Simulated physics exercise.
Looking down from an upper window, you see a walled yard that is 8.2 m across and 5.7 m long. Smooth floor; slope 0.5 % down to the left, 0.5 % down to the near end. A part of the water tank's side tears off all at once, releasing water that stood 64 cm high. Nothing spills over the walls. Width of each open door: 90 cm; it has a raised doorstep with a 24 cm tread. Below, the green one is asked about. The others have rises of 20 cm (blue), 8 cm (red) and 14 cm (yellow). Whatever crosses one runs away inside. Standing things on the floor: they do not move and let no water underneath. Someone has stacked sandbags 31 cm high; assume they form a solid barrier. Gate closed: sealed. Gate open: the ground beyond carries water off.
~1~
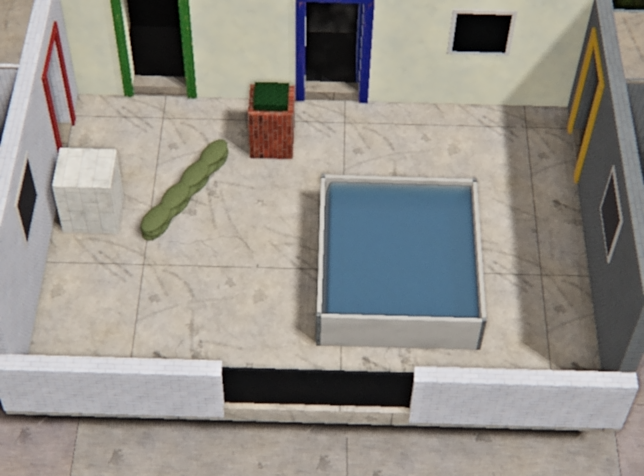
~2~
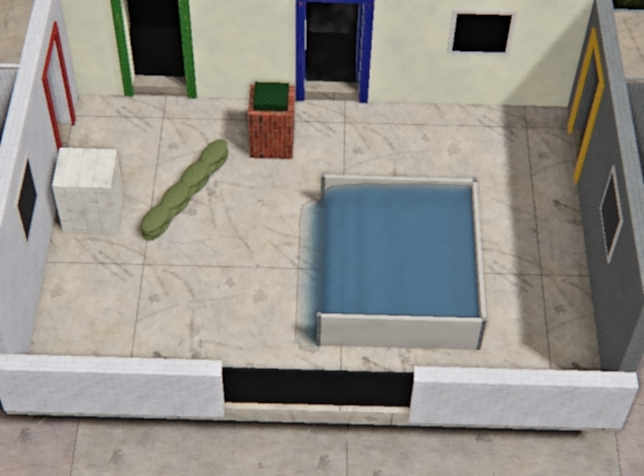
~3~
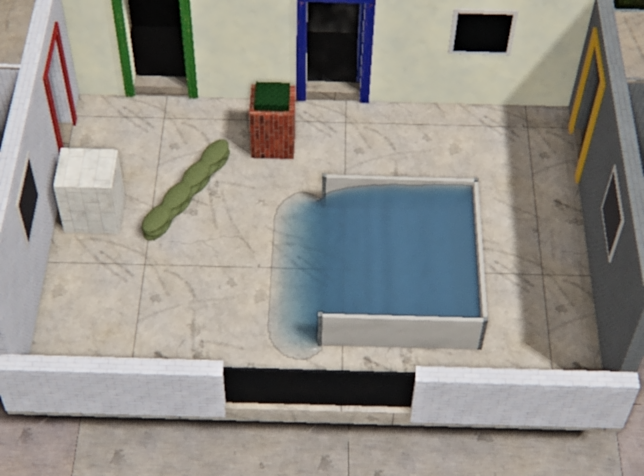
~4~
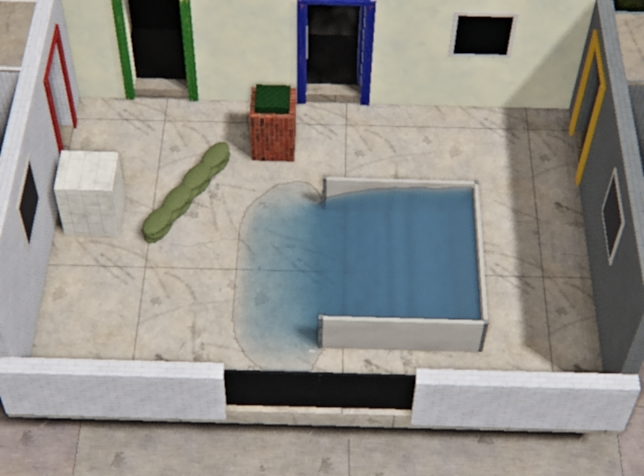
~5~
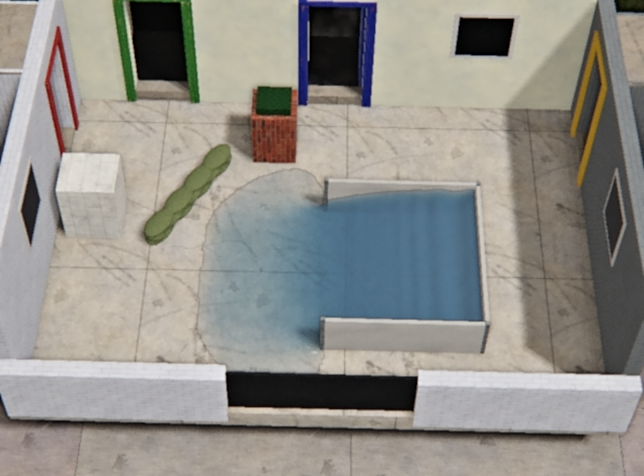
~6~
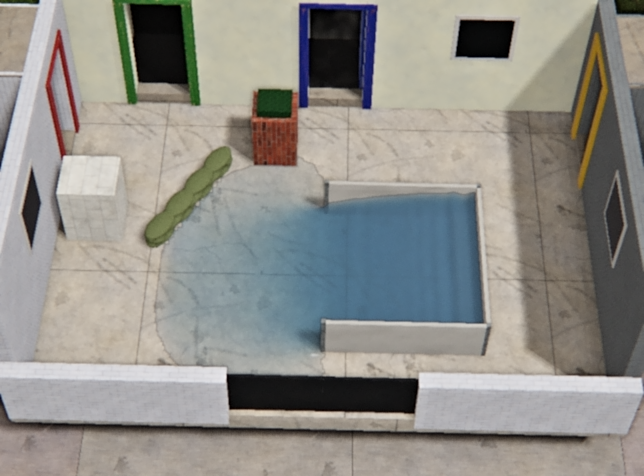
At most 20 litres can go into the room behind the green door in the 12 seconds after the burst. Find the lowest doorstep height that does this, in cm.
The lowest height is about 8 cm.
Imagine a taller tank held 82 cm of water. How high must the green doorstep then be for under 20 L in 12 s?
Roughly 12.0 cm high.
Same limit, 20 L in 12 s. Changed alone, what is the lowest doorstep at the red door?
For red: Close to 7.5 cm.
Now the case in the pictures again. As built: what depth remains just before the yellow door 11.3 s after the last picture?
8.0 cm.
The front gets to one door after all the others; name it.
Last: Yellow.
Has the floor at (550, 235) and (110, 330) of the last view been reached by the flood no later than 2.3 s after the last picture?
Note: Point one not yet reached; point two reached.
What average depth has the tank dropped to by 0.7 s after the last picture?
Averaged depth comes out at about 35 cm.
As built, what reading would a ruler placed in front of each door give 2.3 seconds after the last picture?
Centimetres: Green = 5, blue = 1, red = 5, yellow = 0.
Then, 0.7 s after the last picture water covers 35 % of the floor, deepest (39 cm) near (49, 281); it has not reached the green door.
Then, 2.3 s after the last picture water covers 45 % of the floor, deepest (46 cm) near (28, 395); 5 cm at the green door, 0 litres in over its 23 cm doorstep.
Then, 11.3 s after the last picture water covers 95 % of the floor, deepest (14 cm) near (194, 399); 8 cm at the green door, 0 litres in over its 23 cm doorstep.
At the green door as built, the water peaked near 12 cm, 5.5 s after the last picture.
With a doorstep of 6.5 cm, 43 litres would have come in within the 12 s; with 9 cm, 11 litres. So under 20 litres takes about 8 cm.
